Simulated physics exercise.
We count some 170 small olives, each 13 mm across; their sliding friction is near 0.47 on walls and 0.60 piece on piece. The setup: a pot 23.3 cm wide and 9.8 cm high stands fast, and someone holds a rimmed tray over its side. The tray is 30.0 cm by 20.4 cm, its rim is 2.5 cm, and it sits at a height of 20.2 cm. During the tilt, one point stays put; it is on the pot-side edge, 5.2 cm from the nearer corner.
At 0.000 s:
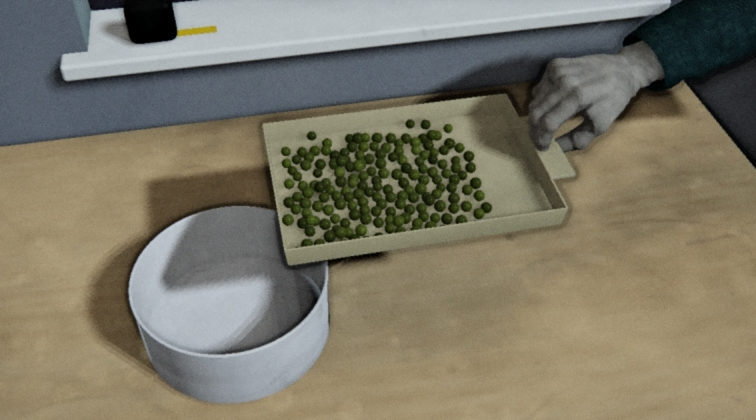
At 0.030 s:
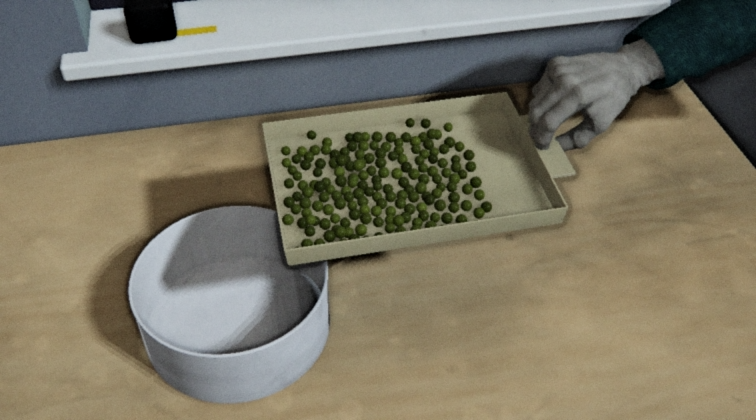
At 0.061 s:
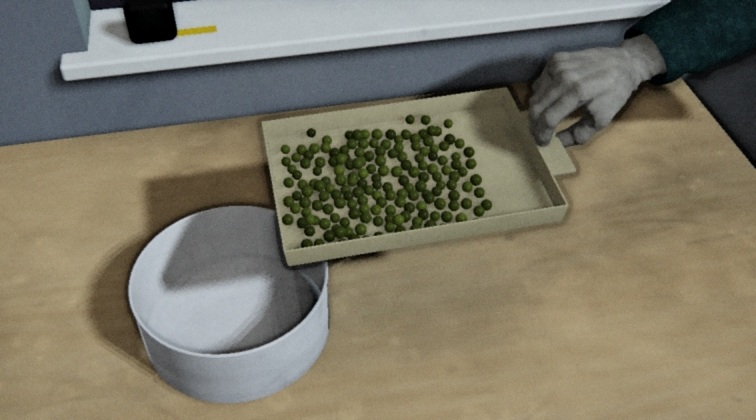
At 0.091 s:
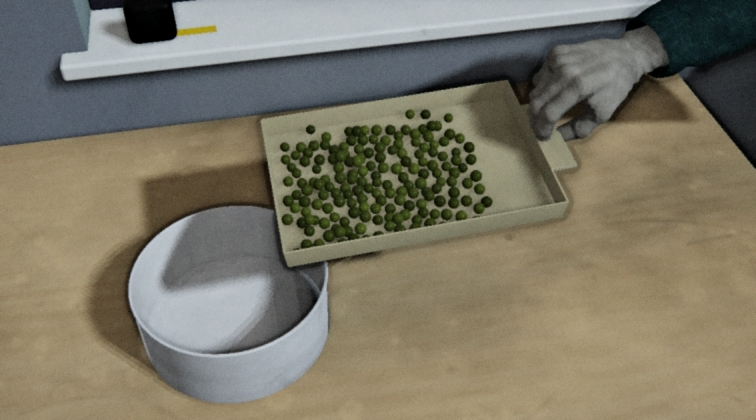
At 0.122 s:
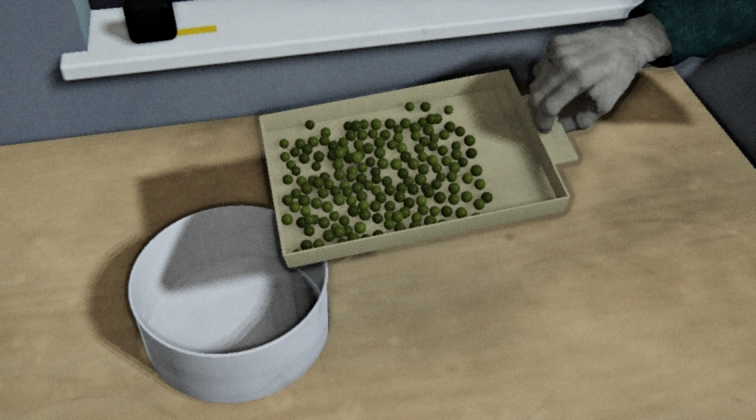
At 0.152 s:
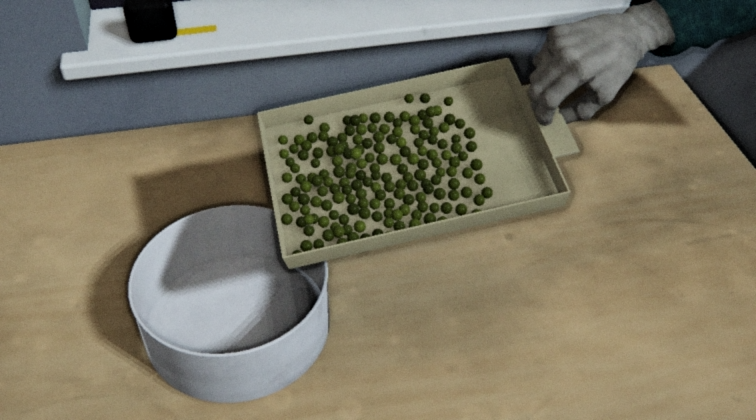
The clip opens on a beige rimmed tray of small green olives, held level by a hand at its right end, with its left side over a round white pot on a wooden table. The hand then raises the right end slightly, slanting the tray toward the pot, while the olives stay spread in place.
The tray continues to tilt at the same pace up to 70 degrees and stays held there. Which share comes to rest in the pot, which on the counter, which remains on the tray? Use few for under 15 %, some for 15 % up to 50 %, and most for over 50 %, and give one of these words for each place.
Pot: Few, counter: Few, tray: Most.
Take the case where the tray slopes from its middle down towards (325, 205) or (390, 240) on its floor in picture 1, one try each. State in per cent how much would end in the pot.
I'd put it at roughly 5 per cent for the first tilt and roughly 0 per cent for the second.
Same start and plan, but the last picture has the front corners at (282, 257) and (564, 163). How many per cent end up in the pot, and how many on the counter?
Pot: 35, counter: 25.
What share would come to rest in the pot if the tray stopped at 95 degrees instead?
Share in the pot: Around 35 %.
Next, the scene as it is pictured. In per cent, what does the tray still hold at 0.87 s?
Roughly 100 percent of the load, I'd say.
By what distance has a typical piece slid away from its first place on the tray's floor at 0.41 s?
It has moved some 3 cm from its start.
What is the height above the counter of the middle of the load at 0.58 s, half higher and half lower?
Roughly 28 centimetres, more or less.
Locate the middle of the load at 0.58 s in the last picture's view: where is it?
(337, 183), roughly.
After 0.41 s, tilt 41 degrees; the tray holds 100 %, the pot 0 %.
After 0.58 s, tilt 60 degrees; the tray holds 100 %, the pot 0 %.
After 0.87 s, tilt 70 degrees; the tray holds 100 %, the pot 0 %.
In the end, at 1.8 s, pot 0 %, counter 5 %, tray 95 %.
